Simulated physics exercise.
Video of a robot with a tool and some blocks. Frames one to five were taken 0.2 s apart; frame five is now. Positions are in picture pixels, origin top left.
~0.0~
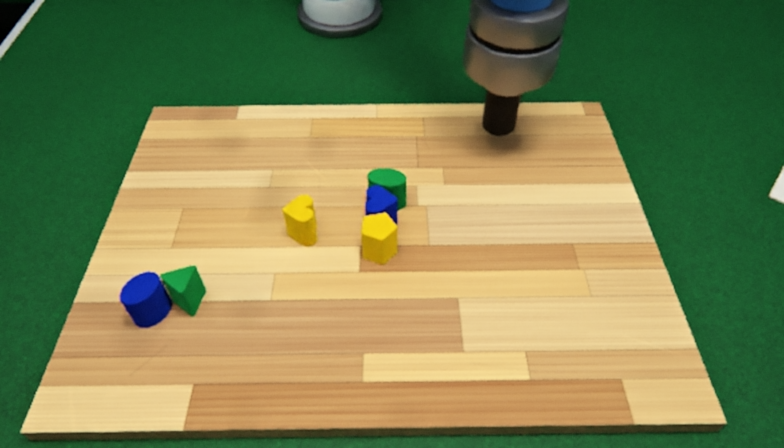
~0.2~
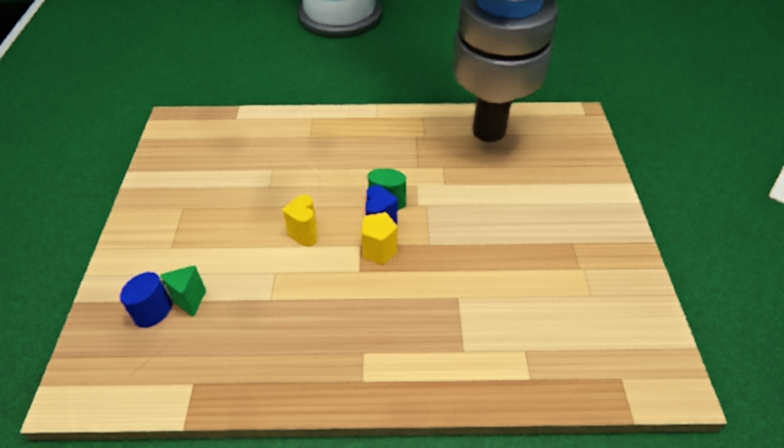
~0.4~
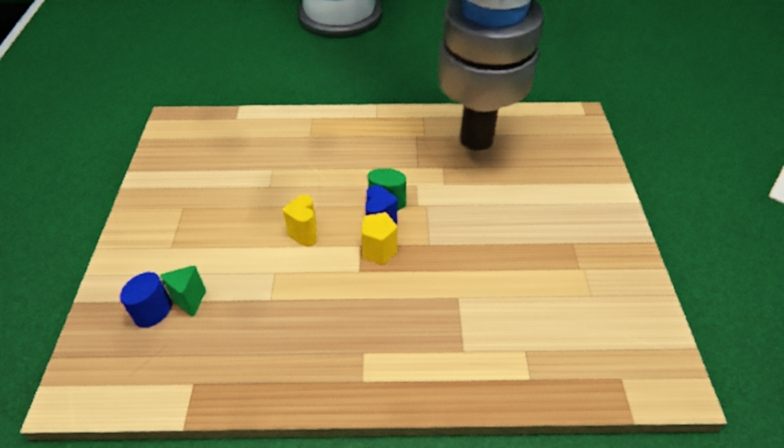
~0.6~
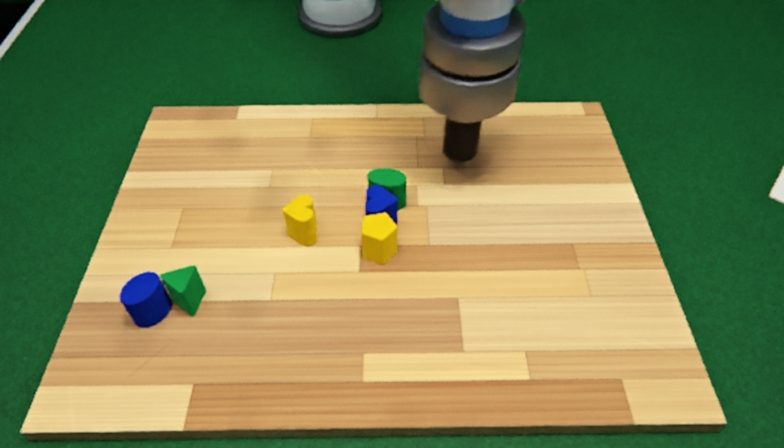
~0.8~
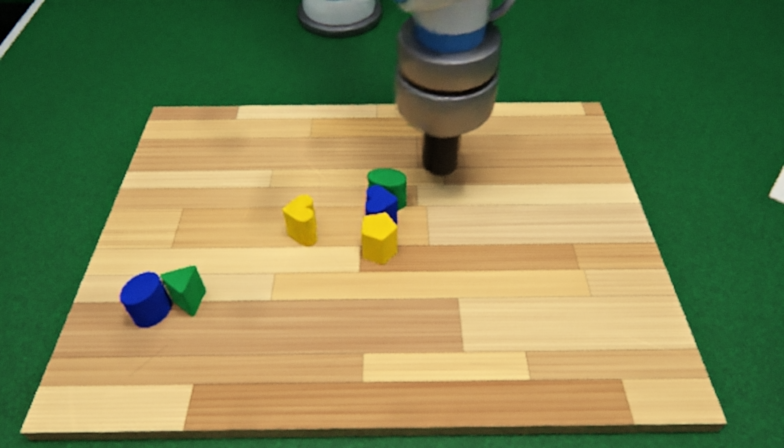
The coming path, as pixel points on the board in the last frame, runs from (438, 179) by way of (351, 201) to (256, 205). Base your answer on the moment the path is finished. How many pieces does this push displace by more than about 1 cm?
My prediction: No fewer than three blocks.
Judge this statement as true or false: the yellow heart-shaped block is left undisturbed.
False.
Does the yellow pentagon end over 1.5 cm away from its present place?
My answer is no.
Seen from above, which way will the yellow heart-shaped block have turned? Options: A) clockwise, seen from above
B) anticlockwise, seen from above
My answer is option B.
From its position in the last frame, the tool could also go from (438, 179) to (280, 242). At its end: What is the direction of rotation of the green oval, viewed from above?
Spin direction: Clockwise.
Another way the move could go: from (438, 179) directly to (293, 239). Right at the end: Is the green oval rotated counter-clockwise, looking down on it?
No - that is not the case.
What follows on the original path. One third of the way, tool (380, 182); blue heart-shaped block (360, 205), turned 60° anticlockwise; green oval (353, 184), turned 15° clockwise.
Two thirds of the way, tool (316, 190); yellow heart-shaped block (285, 216), turned 60° anticlockwise; yellow pentagon (379, 228); blue heart-shaped block (357, 206), turned 75° anticlockwise; green oval (297, 199).
At the end, tool (252, 191); yellow heart-shaped block (279, 221), turned 85° anticlockwise; yellow pentagon (379, 228); blue heart-shaped block (357, 206), turned 75° anticlockwise; green oval (281, 202), turned 15° anticlockwise.
